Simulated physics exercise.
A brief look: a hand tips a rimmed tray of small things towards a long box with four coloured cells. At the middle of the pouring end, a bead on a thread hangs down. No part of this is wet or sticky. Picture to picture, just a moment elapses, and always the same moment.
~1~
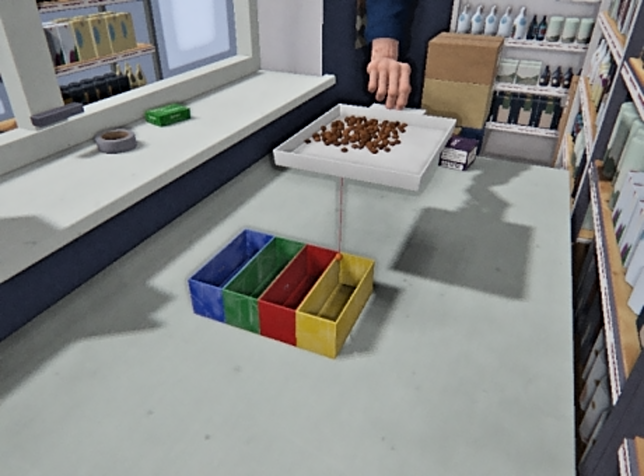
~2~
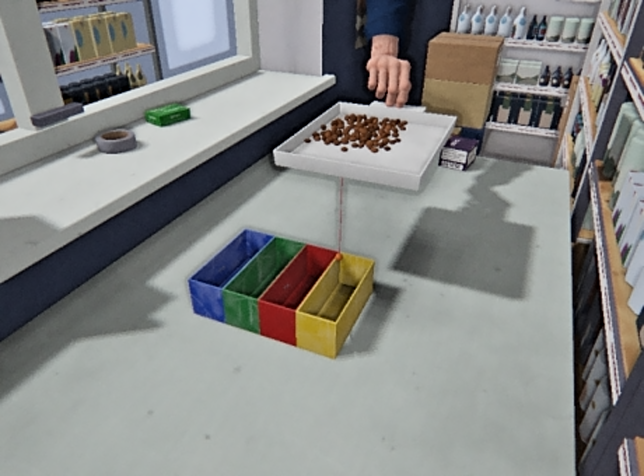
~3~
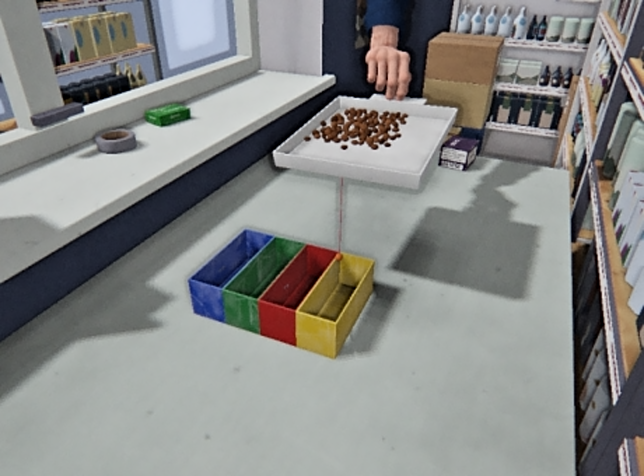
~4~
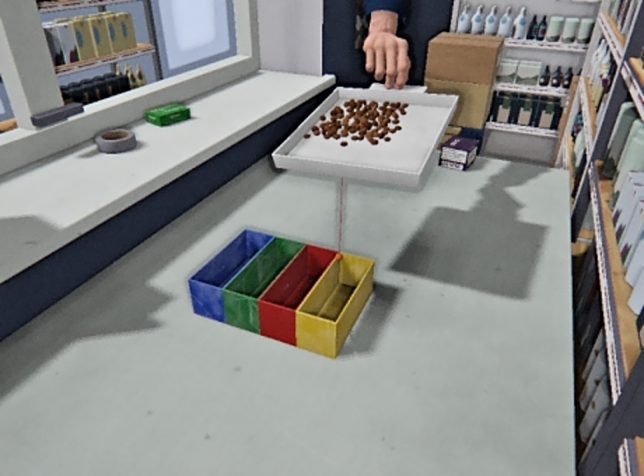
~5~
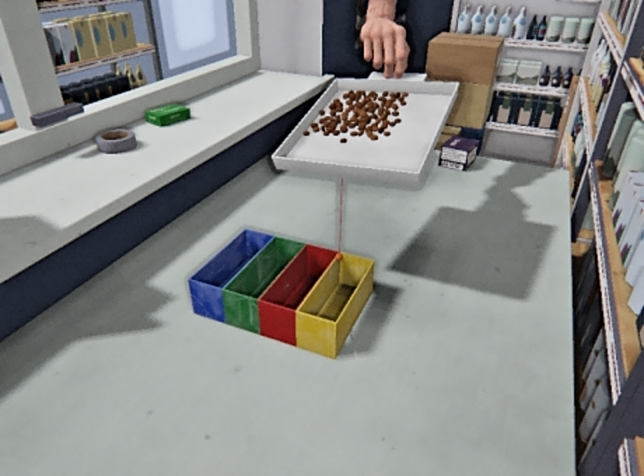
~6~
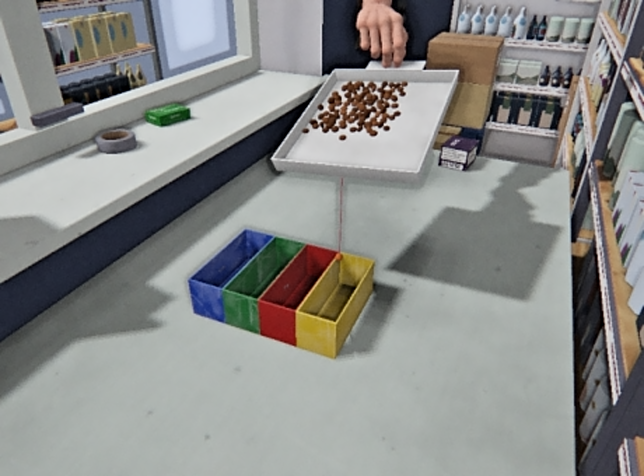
Shop counter, a hand gradually tilting a white tray of brown kibble, its far side rising, near a box of coloured cells.
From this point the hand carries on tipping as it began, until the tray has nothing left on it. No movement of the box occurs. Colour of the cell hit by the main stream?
Green.
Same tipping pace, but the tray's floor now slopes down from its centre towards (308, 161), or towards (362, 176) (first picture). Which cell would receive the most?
First aim: The cell in green. Second aim: The yellow cell.
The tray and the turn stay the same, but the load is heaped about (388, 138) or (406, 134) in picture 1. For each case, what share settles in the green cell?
Near 50 per cent and near 40 per cent.
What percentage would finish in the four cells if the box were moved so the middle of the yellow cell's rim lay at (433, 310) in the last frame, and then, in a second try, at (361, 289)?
Well, you'd get about 20 per cent and then about 100 per cent.
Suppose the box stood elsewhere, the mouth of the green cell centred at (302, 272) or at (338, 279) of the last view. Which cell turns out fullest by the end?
So it's the cell in blue for the first shift and blue for the second.
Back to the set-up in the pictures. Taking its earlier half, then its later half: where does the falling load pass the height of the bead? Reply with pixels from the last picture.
Half one: (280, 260), half two: (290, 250).
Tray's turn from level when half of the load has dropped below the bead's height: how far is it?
Somewhere near 105 degrees, I'd say.
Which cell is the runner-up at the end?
I'd say the red cell takes second place.
Just after the last frame, tray tipped steeply; almost all on the tray; just a few falling or outside the box.
A moment on, tray tipped right over; roughly half on the tray; roughly a quarter in the green cell; about a tenth in the red cell; just a few in the yellow cell; just a few falling or outside the box.
Further on, tray tipped past a quarter turn; roughly two thirds in the green cell; roughly a third in the red cell; about a tenth in the yellow cell; just a few falling or outside the box.
When it is over, tray tipped past a quarter turn; roughly two thirds in the green cell; roughly a third in the red cell; about a tenth in the yellow cell; not one in the blue cell; just a few outside the box.
